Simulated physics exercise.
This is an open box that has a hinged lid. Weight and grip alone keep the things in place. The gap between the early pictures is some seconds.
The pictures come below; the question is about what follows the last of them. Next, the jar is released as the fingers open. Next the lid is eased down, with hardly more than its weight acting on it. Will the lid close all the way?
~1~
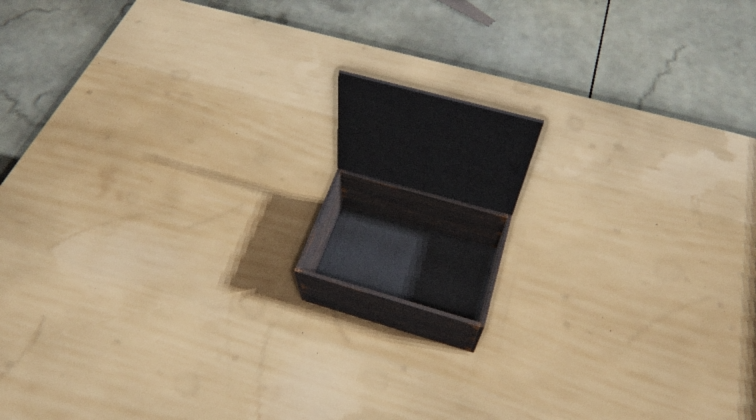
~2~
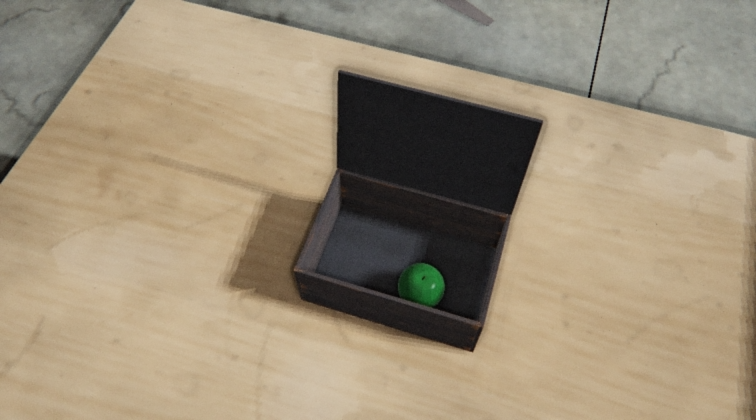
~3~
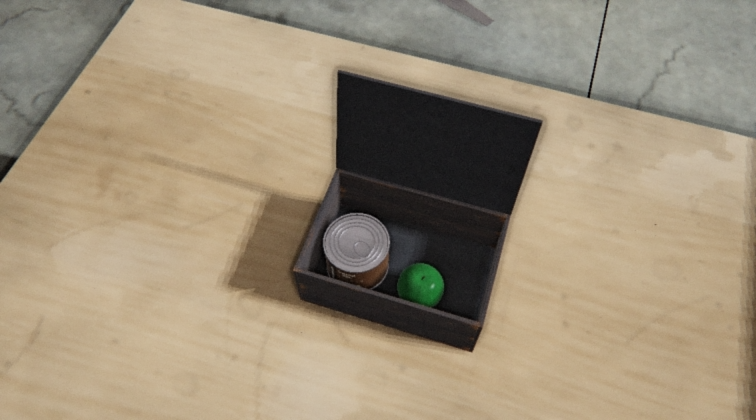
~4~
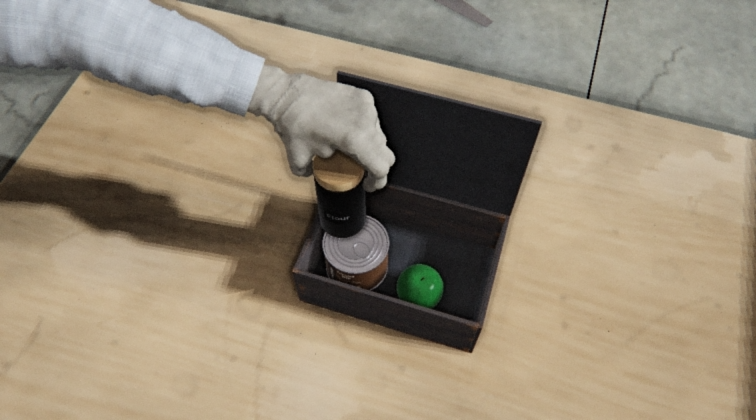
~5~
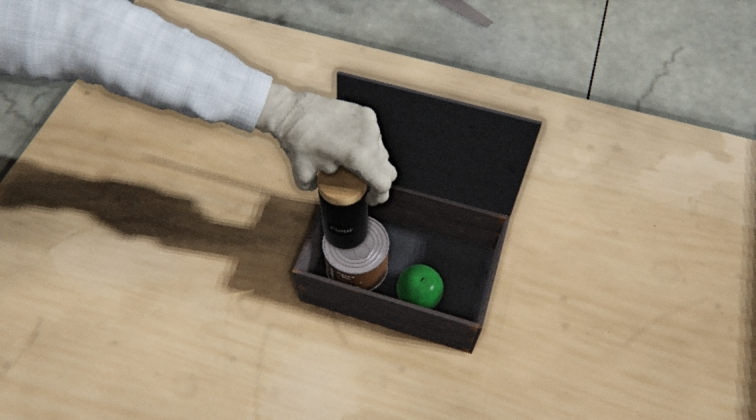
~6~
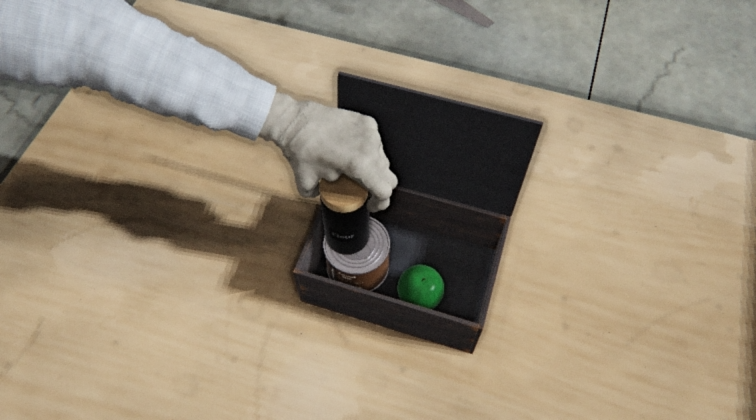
No.
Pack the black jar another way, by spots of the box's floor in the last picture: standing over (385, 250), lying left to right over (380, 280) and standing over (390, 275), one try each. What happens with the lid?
So, one: It drops fully; two: It remains raised; three: It drops fully.
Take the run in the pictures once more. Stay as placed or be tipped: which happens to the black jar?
Well, it stays just as set.
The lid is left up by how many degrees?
It comes to about 60°.
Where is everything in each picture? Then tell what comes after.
In the first frame, the last thing is not in view yet.
In the second frame, the last thing is not in view yet; green apple (421, 287).
In the third frame, the last thing is not in view yet; green apple (421, 287).
In the fourth frame, on its way; black jar (341, 193); green apple (420, 288).
In the fifth frame, on its way; black jar (344, 206); green apple (420, 288).
In the sixth frame, in place under the hand; black jar (346, 212); green apple (421, 289).
Then, 1.10 s past the last view, lid starting down.
Then, 1.40 s past the last view, lid 72° above the rim.
Finally, lid 62° above the rim; all 3 still in place. Final places as the last picture's camera would see them, black jar near (346, 213).
